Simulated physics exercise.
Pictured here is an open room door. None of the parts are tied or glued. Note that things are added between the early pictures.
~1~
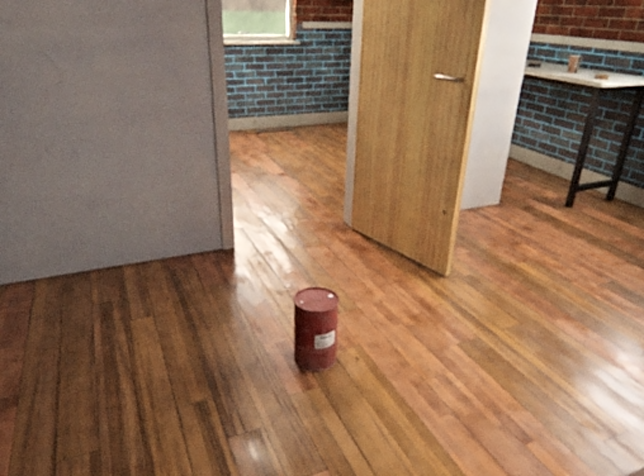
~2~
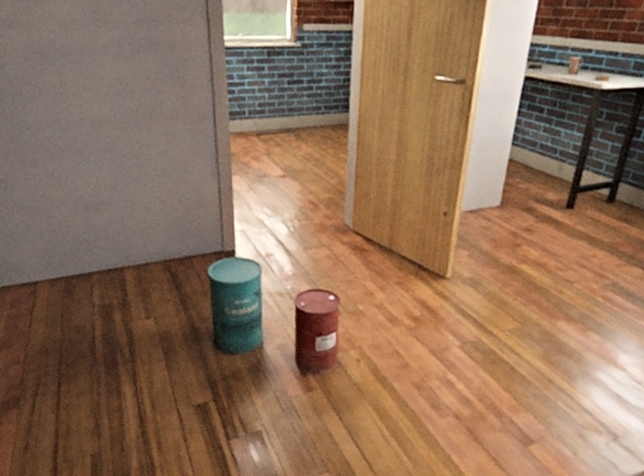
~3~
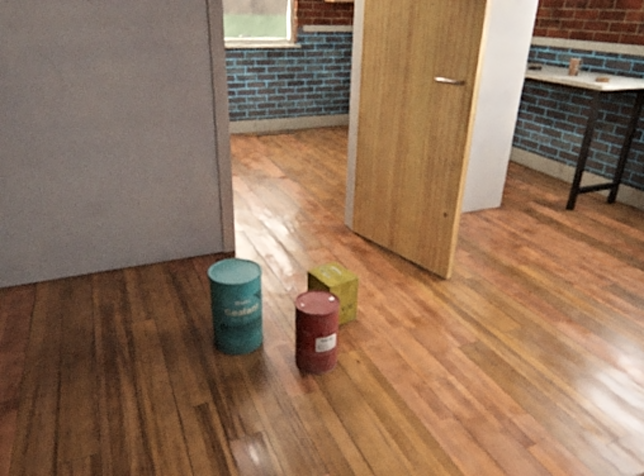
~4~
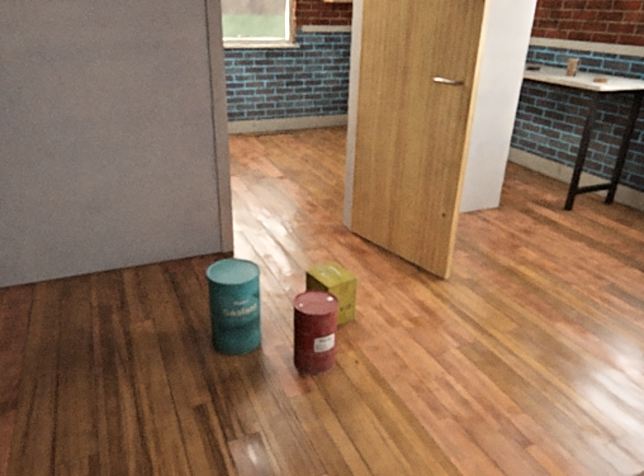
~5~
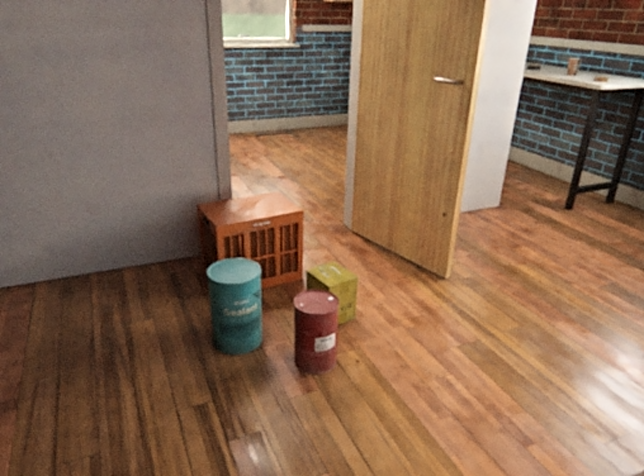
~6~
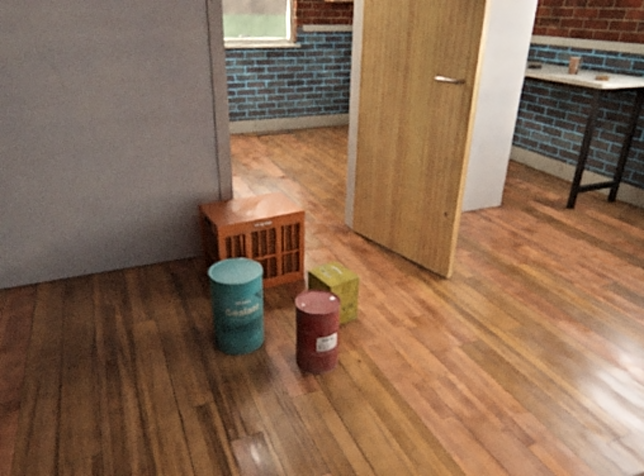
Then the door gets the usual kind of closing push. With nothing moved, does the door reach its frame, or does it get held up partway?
It gets held up partway.
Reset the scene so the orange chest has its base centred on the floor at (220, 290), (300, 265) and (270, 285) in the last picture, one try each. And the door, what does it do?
In the first case it swings home; in the second case it gets caught partway; in the third case it gets caught partway.
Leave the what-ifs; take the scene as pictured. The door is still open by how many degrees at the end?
I'd say it stays open by roughly 40 degrees.
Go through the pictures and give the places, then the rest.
The first frame shows door wide open and still; red canister (316, 329).
The second frame shows door wide open and still; red canister (317, 331).
The third frame shows door wide open and still; turquoise pail (237, 306); yellow parcel (332, 295).
The fourth frame shows door wide open and still; red canister (315, 332); turquoise pail (235, 306).
The fifth frame shows door wide open and still; yellow parcel (331, 295); red canister (316, 332).
The sixth frame shows door wide open and still; orange chest (253, 243); turquoise pail (238, 306).
Then, 0.60 s later than the last frame, door at 87°.
Then, 0.90 s later than the last frame, door at 69°.
Then, 1.20 s later than the last frame, door at 47°.
When it is over, door at 40°; all 4 as before. End places, in pixels of the last picture, orange chest near (249, 242).
